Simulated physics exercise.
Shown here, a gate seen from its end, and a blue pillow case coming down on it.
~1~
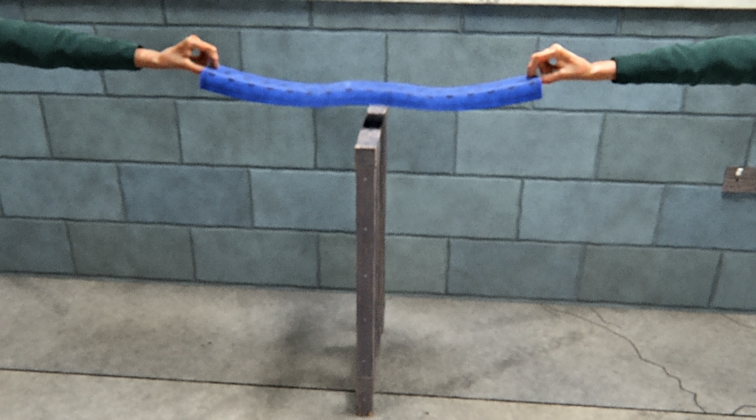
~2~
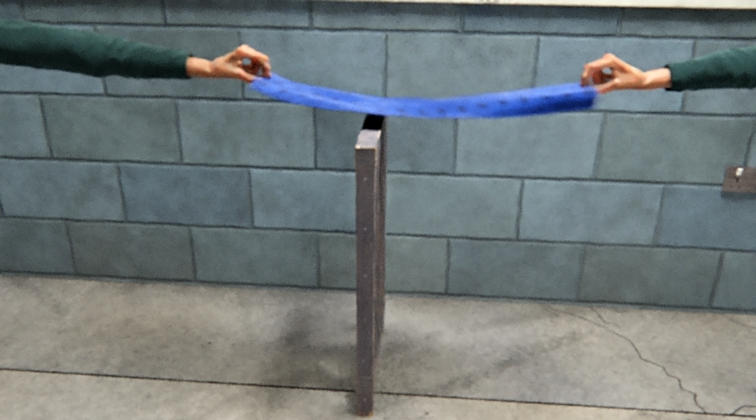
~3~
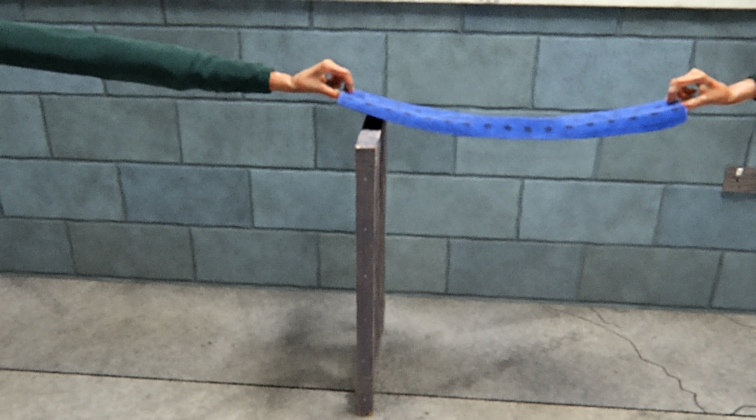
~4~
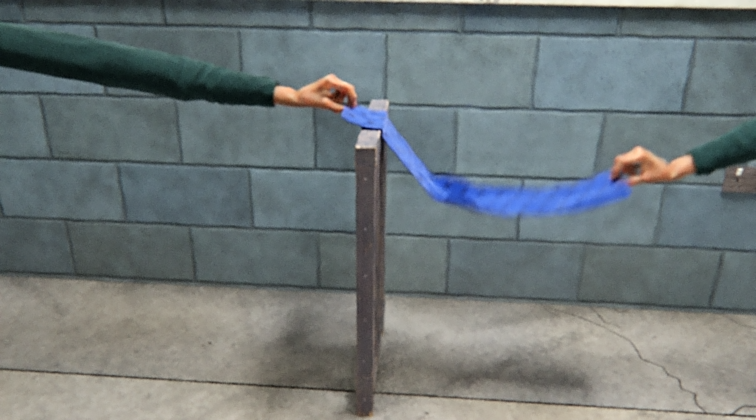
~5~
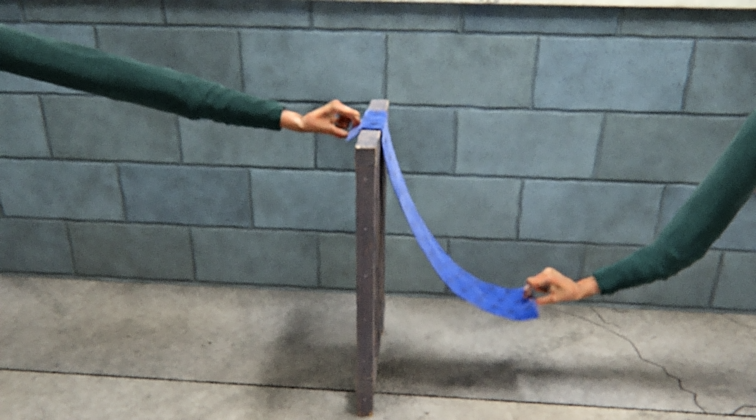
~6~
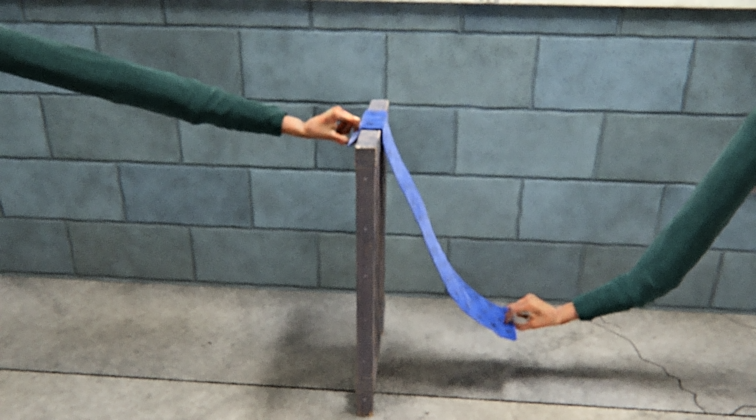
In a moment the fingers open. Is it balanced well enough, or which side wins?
The blue pillow case runs off to the right.
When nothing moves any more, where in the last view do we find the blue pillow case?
It ends at (418, 370).
Then, 0.30 s later than the last view, pillow case clear of the top and falling near (424, 284).
Then, 0.56 s later than the last view, pillow case in a heap on the floor near (419, 368).
Finally, pillow case in a heap on the floor near (418, 370). The blue pillow case goes down on the right side.
